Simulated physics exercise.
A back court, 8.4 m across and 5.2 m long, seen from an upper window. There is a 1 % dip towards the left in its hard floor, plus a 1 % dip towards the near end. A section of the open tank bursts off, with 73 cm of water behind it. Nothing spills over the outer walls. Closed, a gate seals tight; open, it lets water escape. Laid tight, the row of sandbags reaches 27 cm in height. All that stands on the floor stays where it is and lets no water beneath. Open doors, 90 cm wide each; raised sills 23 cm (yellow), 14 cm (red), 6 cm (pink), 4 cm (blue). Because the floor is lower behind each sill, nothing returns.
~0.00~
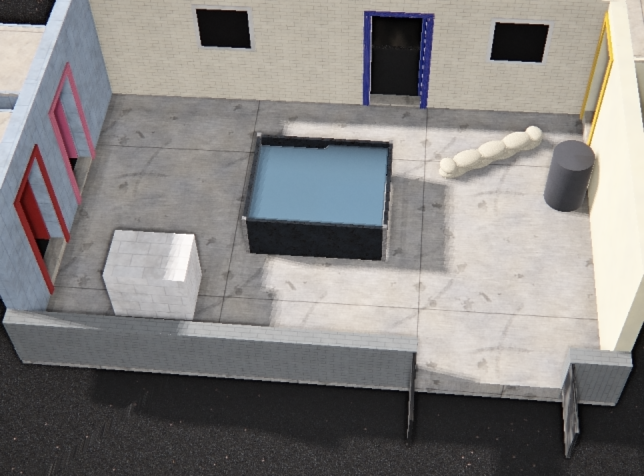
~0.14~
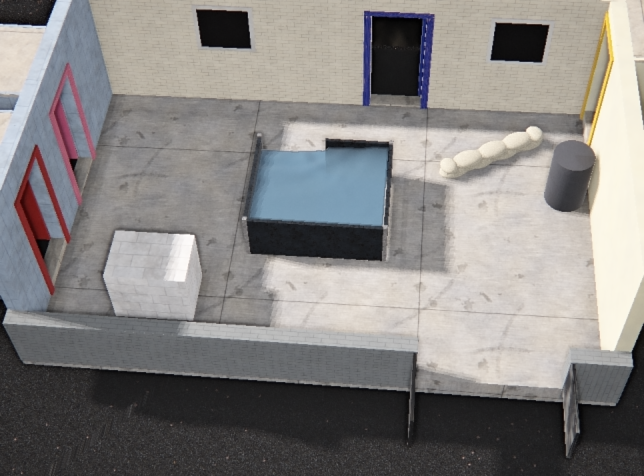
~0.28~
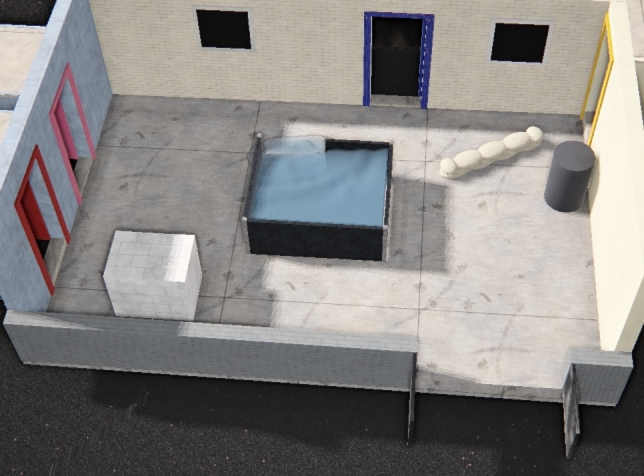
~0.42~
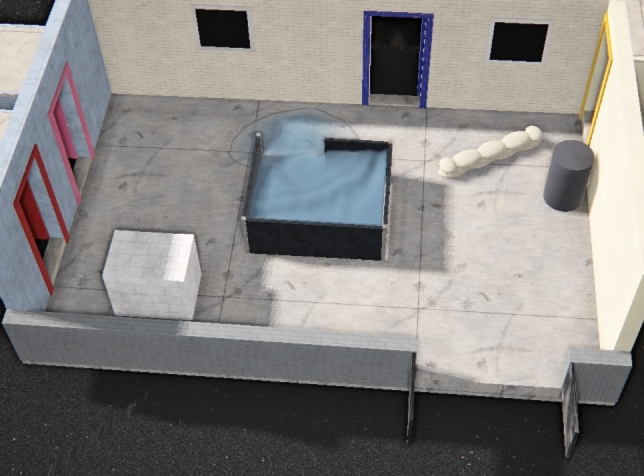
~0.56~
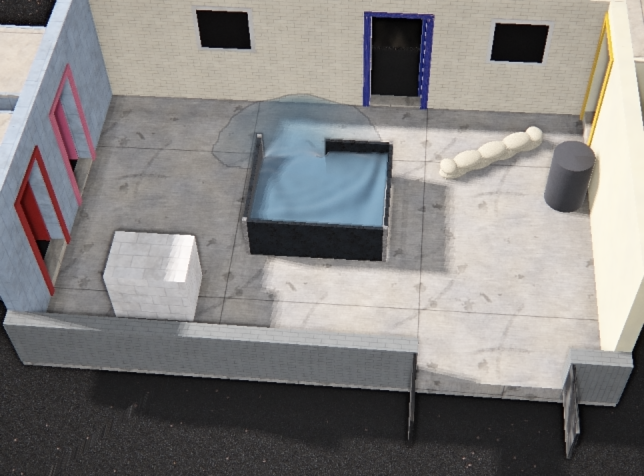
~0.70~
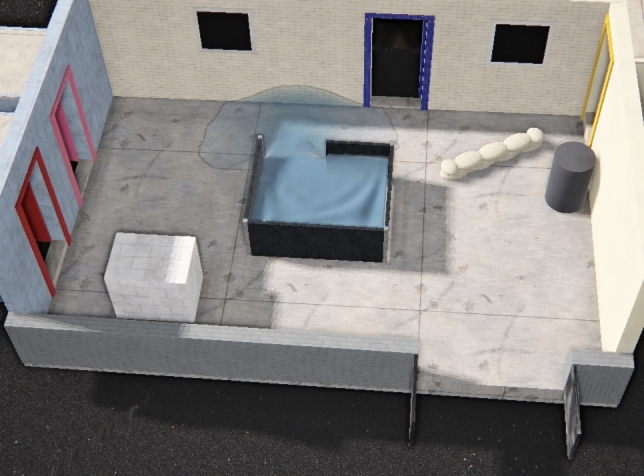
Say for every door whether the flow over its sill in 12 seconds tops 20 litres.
Result: Yellow door - falls short; red door - falls short; pink door - tops it; blue door - tops it.
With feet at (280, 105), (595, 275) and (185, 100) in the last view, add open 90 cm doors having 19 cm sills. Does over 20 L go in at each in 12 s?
In sequence the answers are more than that, less than that and less than that.
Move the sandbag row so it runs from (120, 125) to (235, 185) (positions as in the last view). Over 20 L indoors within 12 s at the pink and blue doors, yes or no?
Note - pink: Limit held; blue: Limit exceeded.
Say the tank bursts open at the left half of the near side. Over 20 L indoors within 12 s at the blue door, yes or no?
Against that limit: Blue not over.
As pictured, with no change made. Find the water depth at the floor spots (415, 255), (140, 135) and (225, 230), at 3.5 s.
Depth readings in turn - 1, 14, 0 cm.
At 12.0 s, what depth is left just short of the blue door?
4.0 cm.
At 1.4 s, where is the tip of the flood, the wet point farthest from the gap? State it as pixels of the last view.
Near (133, 97).
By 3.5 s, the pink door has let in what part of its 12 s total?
Around 20 percent.
After 1.4 s water covers 15 % of the floor and is deepest (46 cm) near (290, 111); yellow door not reached, red door not reached, pink door not reached, blue door 11 cm at the sill, 7 L in.
After 2.2 s water covers 25 % of the floor and is deepest (41 cm) near (124, 97); yellow door not reached, red door not reached, pink door 4 cm at the sill, 0 L in, blue door 11 cm at the sill, 24 L in.
After 3.5 s water covers 45 % of the floor and is deepest (28 cm) near (124, 97); yellow door 17 cm at the sill, 0 L in, red door 5 cm at the sill, 0 L in, pink door 13 cm at the sill, 15 L in, blue door 9 cm at the sill, 45 L in.
After 7.0 s water covers 80 % of the floor and is deepest (20 cm) near (40, 342); yellow door 8 cm at the sill, 1 L in, red door 9 cm at the sill, 0 L in, pink door 9 cm at the sill, 59 L in, blue door 5 cm at the sill, 62 L in.
After 12.0 s water covers 90 % of the floor and is deepest (12 cm) near (40, 342); yellow door 3 cm at the sill, 1 L in, red door 11 cm at the sill, 4 L in, pink door 6 cm at the sill, 68 L in, blue door 4 cm at the sill, 69 L in.
